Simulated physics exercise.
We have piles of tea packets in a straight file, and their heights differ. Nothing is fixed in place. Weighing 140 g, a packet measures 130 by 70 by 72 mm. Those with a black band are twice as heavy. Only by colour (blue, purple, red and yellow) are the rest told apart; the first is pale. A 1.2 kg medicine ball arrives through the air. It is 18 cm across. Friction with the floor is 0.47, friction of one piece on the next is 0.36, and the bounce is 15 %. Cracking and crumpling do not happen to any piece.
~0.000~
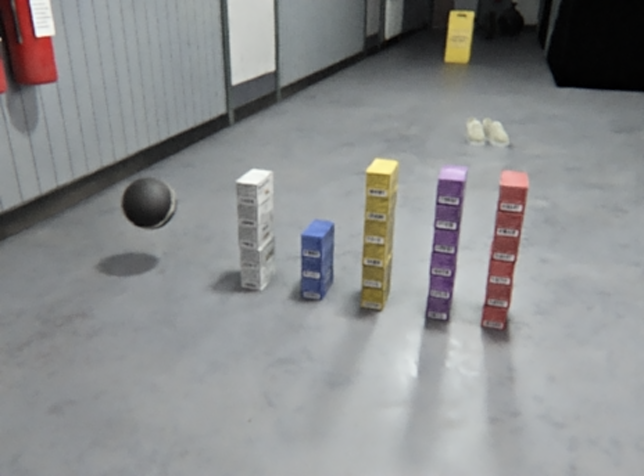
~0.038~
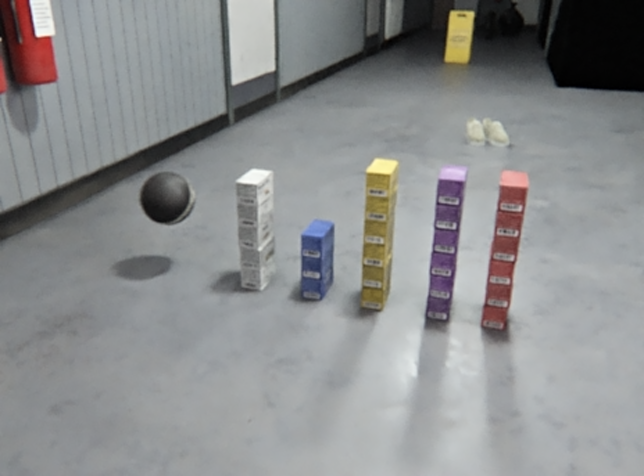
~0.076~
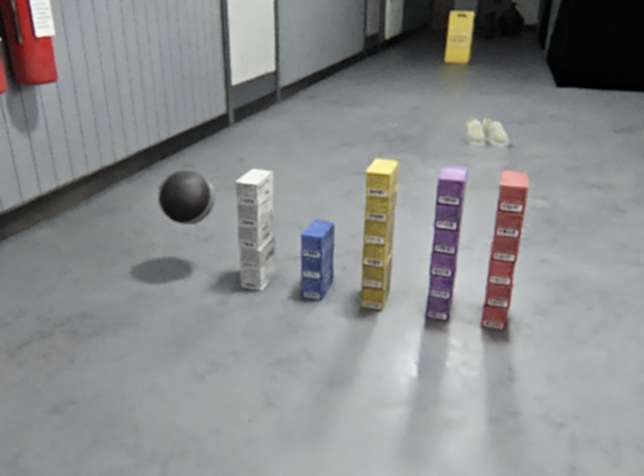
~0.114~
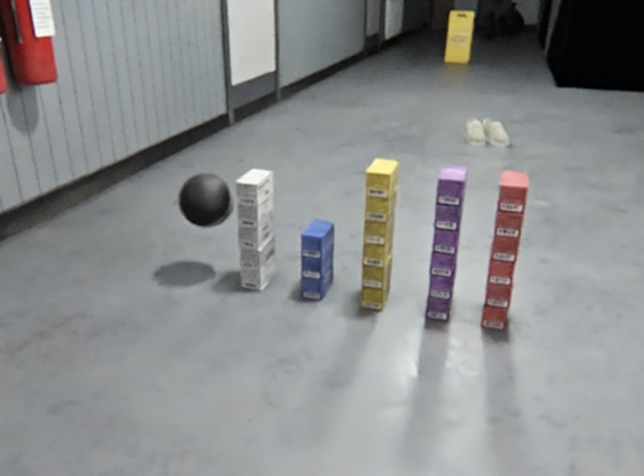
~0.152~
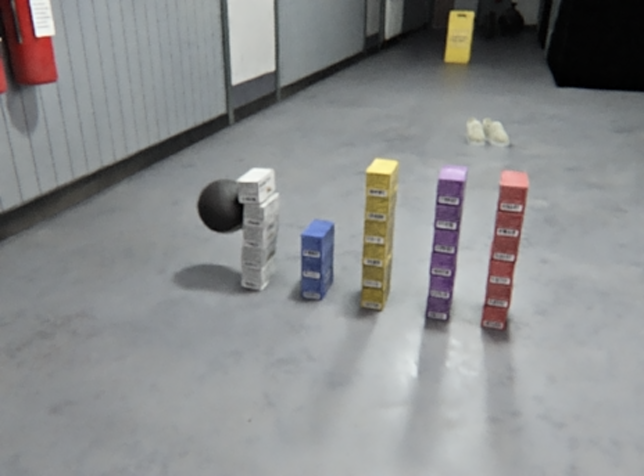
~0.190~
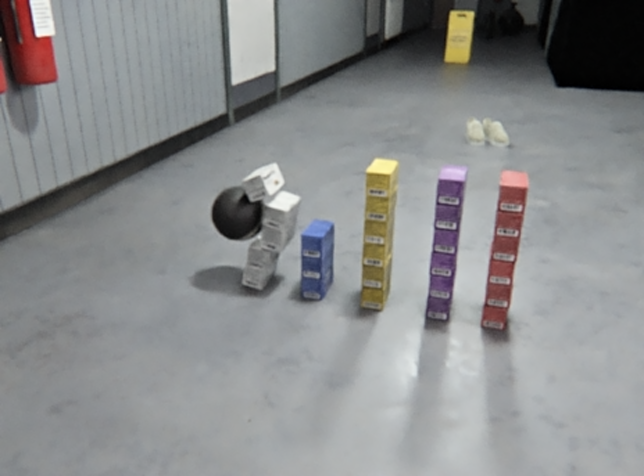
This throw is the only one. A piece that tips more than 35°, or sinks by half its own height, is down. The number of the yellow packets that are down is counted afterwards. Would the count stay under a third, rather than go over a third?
No, it goes over a third.
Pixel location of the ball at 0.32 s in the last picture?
My estimate is roughly (277, 237).
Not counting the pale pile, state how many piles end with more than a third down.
Looks like 4 of them in total.
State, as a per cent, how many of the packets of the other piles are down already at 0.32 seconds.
It's 0 percent at that point.
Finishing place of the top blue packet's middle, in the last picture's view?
Look near (377, 272) in the final frame.
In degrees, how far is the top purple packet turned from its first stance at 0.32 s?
At that moment, roughly 0 degrees.
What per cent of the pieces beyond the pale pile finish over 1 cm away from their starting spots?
That is 100 per cent.
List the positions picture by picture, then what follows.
In the first picture (pixels give the middle of a visible side), ball (149, 204) 28 cm from contact, 2.1 m/s; top yellow packet (378, 185); top blue packet (311, 247); none of the others has stirred.
In the second picture, ball (168, 199) 21 cm from contact, 1.9 m/s; top yellow packet (378, 185).
In the third picture, ball (187, 197) 14 cm from contact, 1.9 m/s; top yellow packet (378, 185).
In the fourth picture, ball (206, 200) 7 cm from contact, 1.9 m/s; top yellow packet (378, 185).
In the fifth picture, ball (225, 207) after contact, 1.5 m/s; top yellow packet (378, 185); none of the others has stirred.
In the sixth picture, ball (239, 214) after contact, 1.3 m/s; top yellow packet (378, 185); top purple packet (449, 192); none of the others has stirred.
After 0.32 s, 4 of the pale pile down; none of the 6 yellow packets down (0 of 21 in all colours); top yellow packet unmoved; top blue packet 18° from how it stood.
After 0.70 s, 5 of the pale pile down; 3 of the 6 yellow packets down (6 of 21 in all colours); top yellow packet 30° from how it stood, 45 mm lower; top blue packet 45° from how it stood, 6 cm lower.
After 1.34 s, 5 of the pale pile down; 6 of the 6 yellow packets down (12 of 21 in all colours); top yellow packet 45° from how it stood, 18 cm lower; top purple packet 57° from how it stood, 10 cm lower.
After 1.64 s, 5 of the pale pile down; 6 of the 6 yellow packets down (21 of 21 in all colours); top yellow packet 45° from how it stood, 19 cm lower; top red packet on its side.
In the end (2.3 s), 5 of the pale pile down; 6 of the 6 yellow packets down (21 of 21 in all colours); top yellow packet 45° from how it stood, 19 cm lower; top red packet on its side. That is 100 per cent. From the last view, middles, top yellow packet near (378, 241).
